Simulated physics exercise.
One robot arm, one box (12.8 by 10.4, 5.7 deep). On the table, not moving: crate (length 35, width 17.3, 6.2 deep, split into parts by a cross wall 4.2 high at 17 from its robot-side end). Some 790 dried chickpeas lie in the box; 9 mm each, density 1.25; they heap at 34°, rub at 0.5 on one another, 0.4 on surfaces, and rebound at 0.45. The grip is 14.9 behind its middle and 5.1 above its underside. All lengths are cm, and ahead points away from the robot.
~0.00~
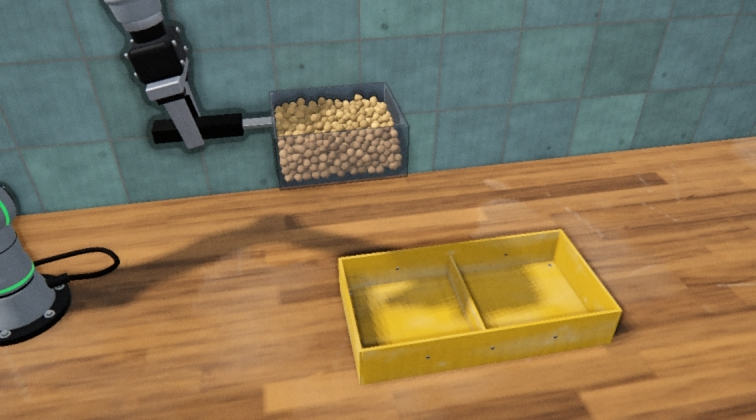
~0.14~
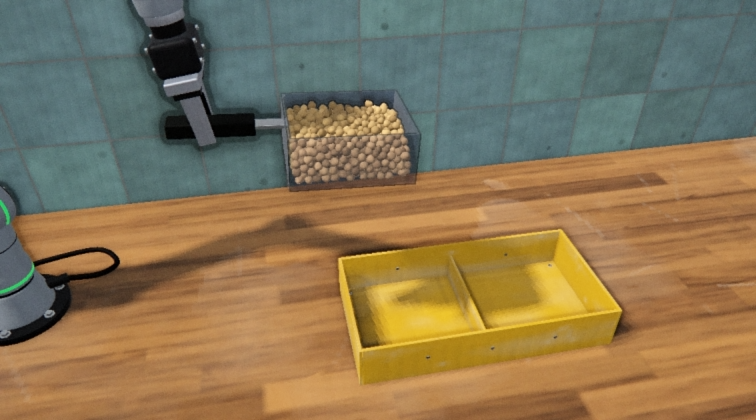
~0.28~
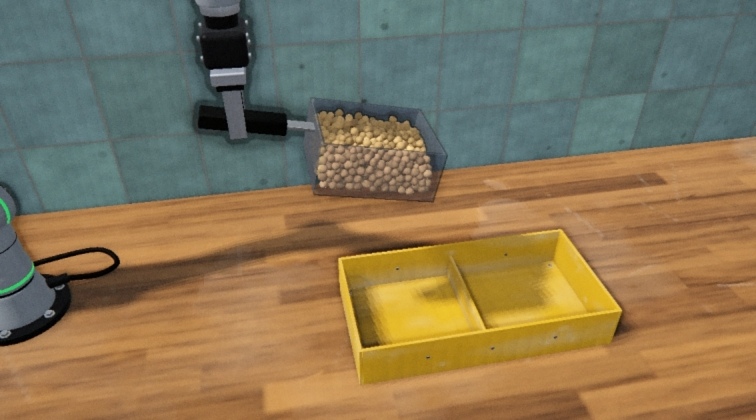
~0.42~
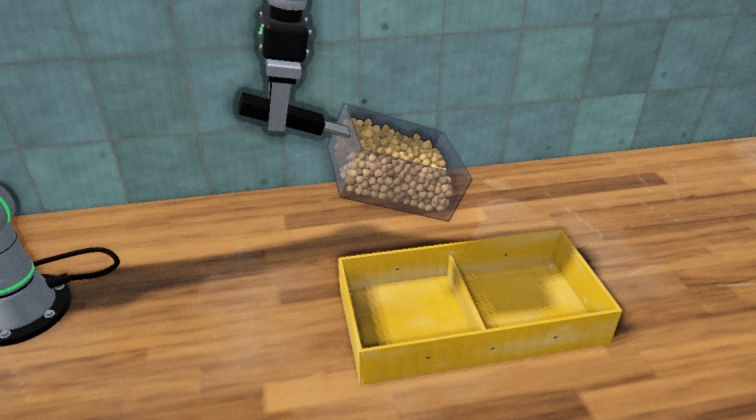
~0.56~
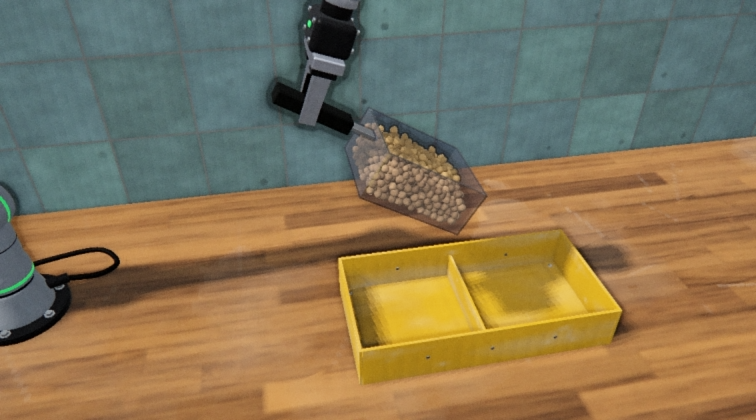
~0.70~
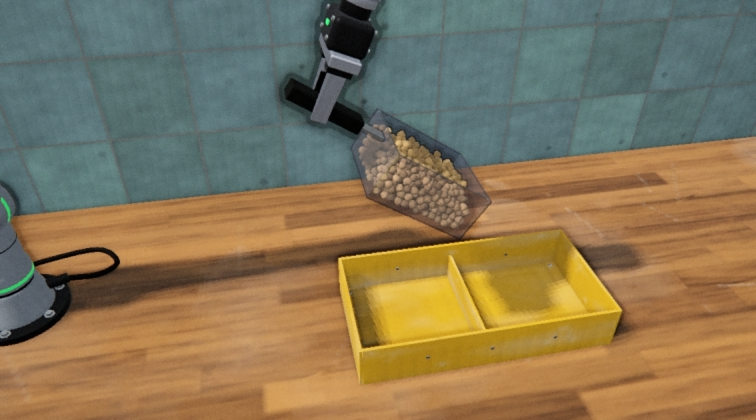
In the video, a robot arm carries a clear box heaped with chickpeas rightward in front of a teal tiled wall, tilting it steadily forward and down to the right above a motionless yellow two-part tray on a wooden table.
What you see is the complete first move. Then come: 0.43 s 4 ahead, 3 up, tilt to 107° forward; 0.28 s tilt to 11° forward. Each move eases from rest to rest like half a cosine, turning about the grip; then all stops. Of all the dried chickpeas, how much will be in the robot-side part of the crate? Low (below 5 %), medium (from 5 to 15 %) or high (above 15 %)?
Answer: High; above 15 % of the dried chickpeas finish in the robot-side part of the crate.
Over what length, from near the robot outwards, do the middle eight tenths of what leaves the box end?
About 42 cm.
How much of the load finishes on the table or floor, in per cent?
Roughly 20 per cent.
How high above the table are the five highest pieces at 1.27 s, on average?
Some 28 cm.
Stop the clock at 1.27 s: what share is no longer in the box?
Near 40 per cent so far.
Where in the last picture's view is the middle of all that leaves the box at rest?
At about (388, 328).
After 0.98 s, tilted 88° forward, highest piece 29 above the table; 720 in the box, 10 in the robot-side part, 58 in flight or on a rim.
After 1.27 s, tilted 60° forward, highest piece 28 above the table; 466 in the box, 214 in the robot-side part, 86 on the table or floor, 22 in flight or on a rim.
After 1.61 s, tilted 11° forward, highest piece 39 above the table; 365 in the box, 214 in the robot-side part, 104 on the table or floor, 2 in the far-side part, 103 in flight or on a rim.
After 2.66 s, tilted 11° forward, highest piece 36 above the table; 362 in the box, 214 in the robot-side part, 142 on the table or floor, 70 in the far-side part.
At rest, 362 in the box, 214 in the robot-side part, 142 on the table or floor, 70 in the far-side part. That is 27 % in the robot-side part of the crate.
